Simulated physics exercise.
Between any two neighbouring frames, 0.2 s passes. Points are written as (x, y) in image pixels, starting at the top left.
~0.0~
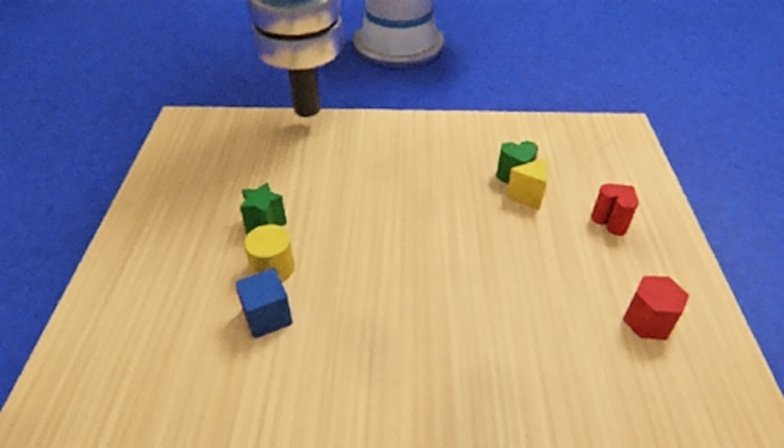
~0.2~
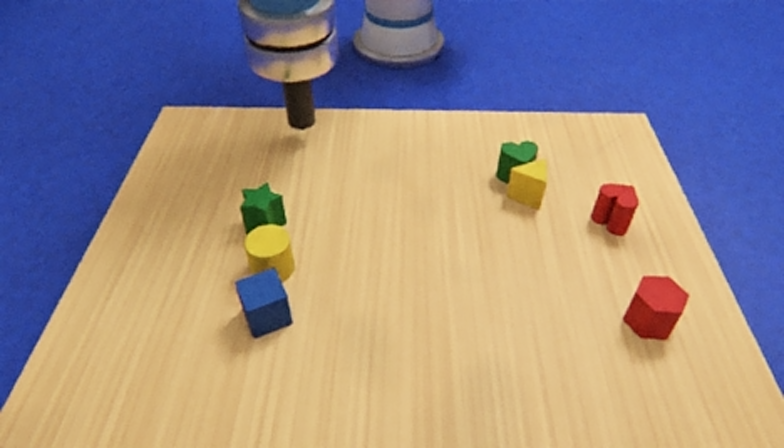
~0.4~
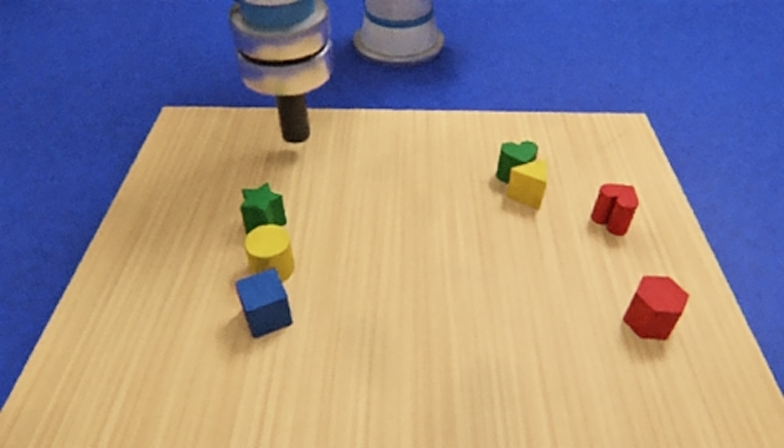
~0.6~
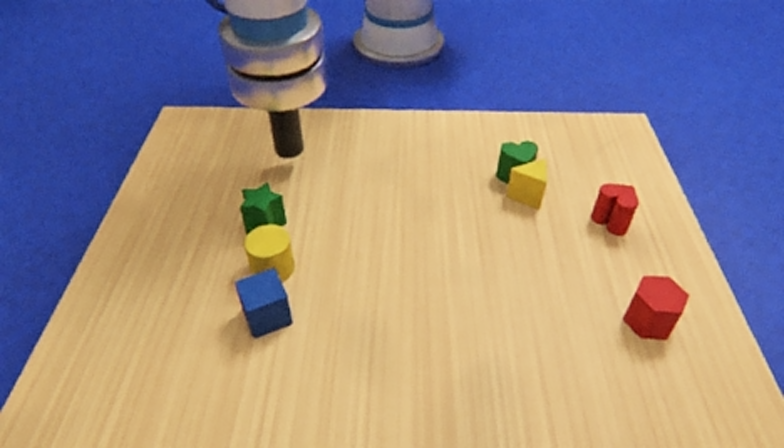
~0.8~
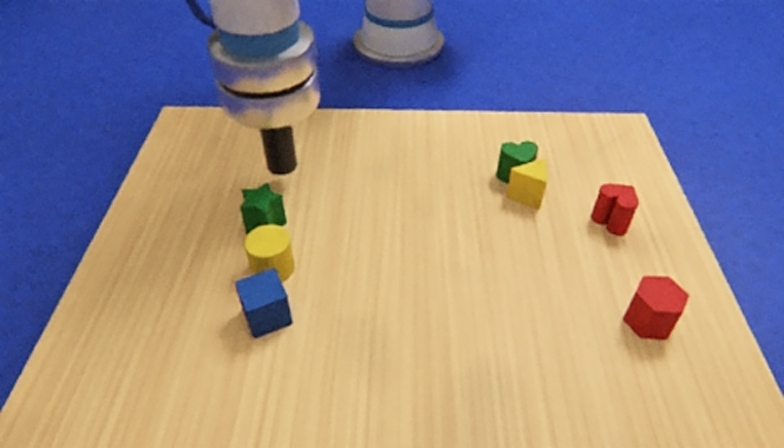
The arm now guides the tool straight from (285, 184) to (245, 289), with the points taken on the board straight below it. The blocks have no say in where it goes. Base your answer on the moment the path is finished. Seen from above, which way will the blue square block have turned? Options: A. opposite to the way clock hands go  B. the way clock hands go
B (the way clock hands go)
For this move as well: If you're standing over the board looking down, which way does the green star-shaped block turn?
Clockwise, looking down.
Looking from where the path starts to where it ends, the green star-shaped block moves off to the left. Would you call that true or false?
Verdict: False.
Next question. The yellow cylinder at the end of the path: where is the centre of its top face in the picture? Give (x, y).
Pixel (276, 271).
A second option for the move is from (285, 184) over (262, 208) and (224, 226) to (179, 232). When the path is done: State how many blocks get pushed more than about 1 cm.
The push will move one block.
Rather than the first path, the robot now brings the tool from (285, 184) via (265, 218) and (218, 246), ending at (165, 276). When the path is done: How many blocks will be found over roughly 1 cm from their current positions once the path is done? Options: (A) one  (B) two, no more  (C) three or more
A.
On the path given first. One third of the way, tool (270, 198); green star-shaped block (250, 213).
Two thirds of the way, tool (256, 233); green star-shaped block (224, 237); yellow cylinder (267, 247).
At the end, tool (240, 272); green star-shaped block (204, 256), turned 50° clockwise; blue square block (267, 309), turned 45° clockwise; yellow cylinder (276, 271).
